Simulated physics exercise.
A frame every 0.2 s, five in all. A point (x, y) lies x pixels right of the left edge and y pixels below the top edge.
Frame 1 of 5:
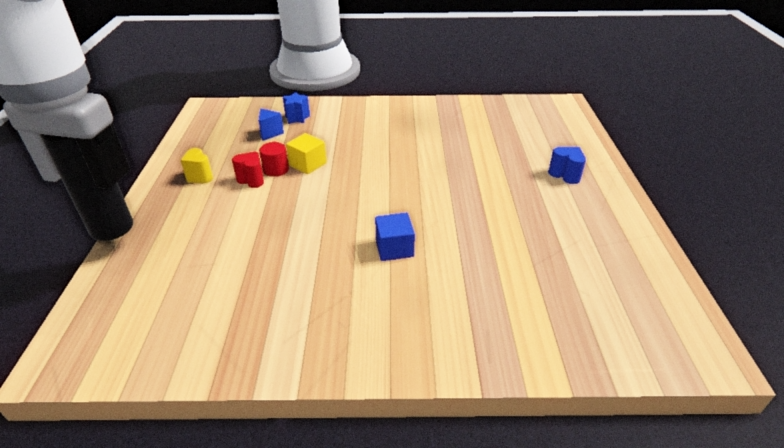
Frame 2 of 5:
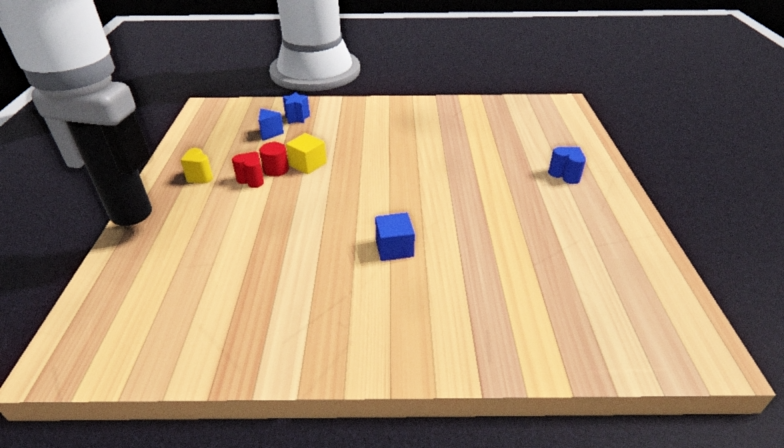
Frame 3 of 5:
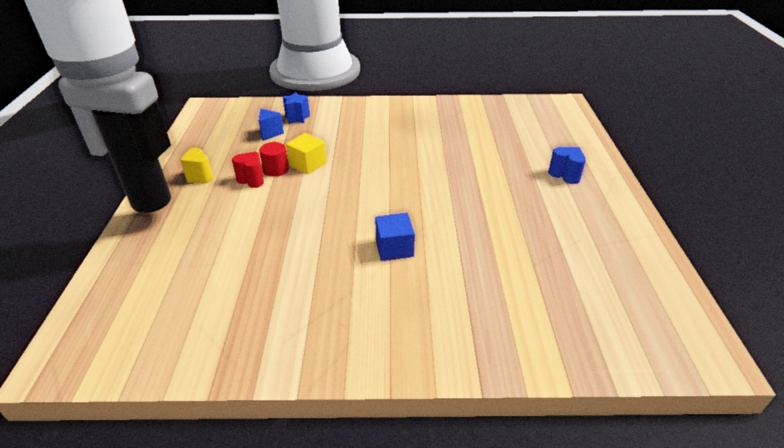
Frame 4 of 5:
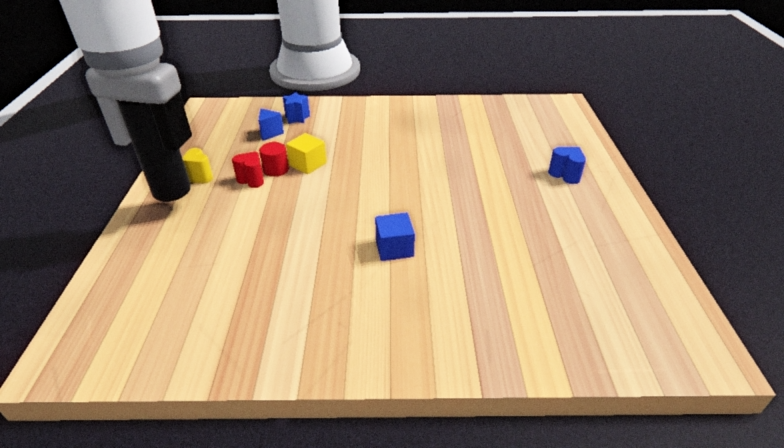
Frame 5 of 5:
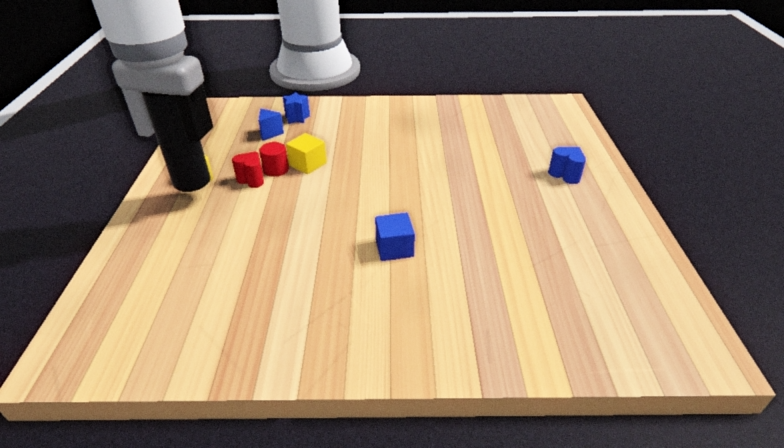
On a striped wooden board scattered with small red, yellow and blue blocks, a robot arm's black rod moved from the left edge inward and slightly away, passing in front of the yellow heart-shaped block.
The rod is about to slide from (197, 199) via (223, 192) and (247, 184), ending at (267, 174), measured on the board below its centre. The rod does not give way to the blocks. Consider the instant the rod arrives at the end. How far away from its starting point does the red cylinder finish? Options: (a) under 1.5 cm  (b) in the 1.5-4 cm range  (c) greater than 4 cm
Letter c.
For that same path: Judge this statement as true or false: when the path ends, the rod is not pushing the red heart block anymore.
False.
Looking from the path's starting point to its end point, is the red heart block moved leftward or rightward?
Left side.
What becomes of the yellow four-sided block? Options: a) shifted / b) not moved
My pick is a.
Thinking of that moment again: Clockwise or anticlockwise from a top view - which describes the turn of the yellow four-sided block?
It rotates clockwise.
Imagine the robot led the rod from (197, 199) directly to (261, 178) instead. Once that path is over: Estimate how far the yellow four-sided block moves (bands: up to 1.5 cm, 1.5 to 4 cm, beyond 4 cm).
Overall it shifts between 1.5 and 4 cm.
What follows on the original path. Halfway along, rod at (232, 173); red heart block at (256, 154); red cylinder at (278, 144); yellow four-sided block at (310, 141), turned 10° clockwise.
At the end, rod at (264, 158); yellow heart block not moved; red heart block at (276, 136), turned 40° anticlockwise; red cylinder at (295, 127); yellow four-sided block at (316, 136), turned 60° clockwise.
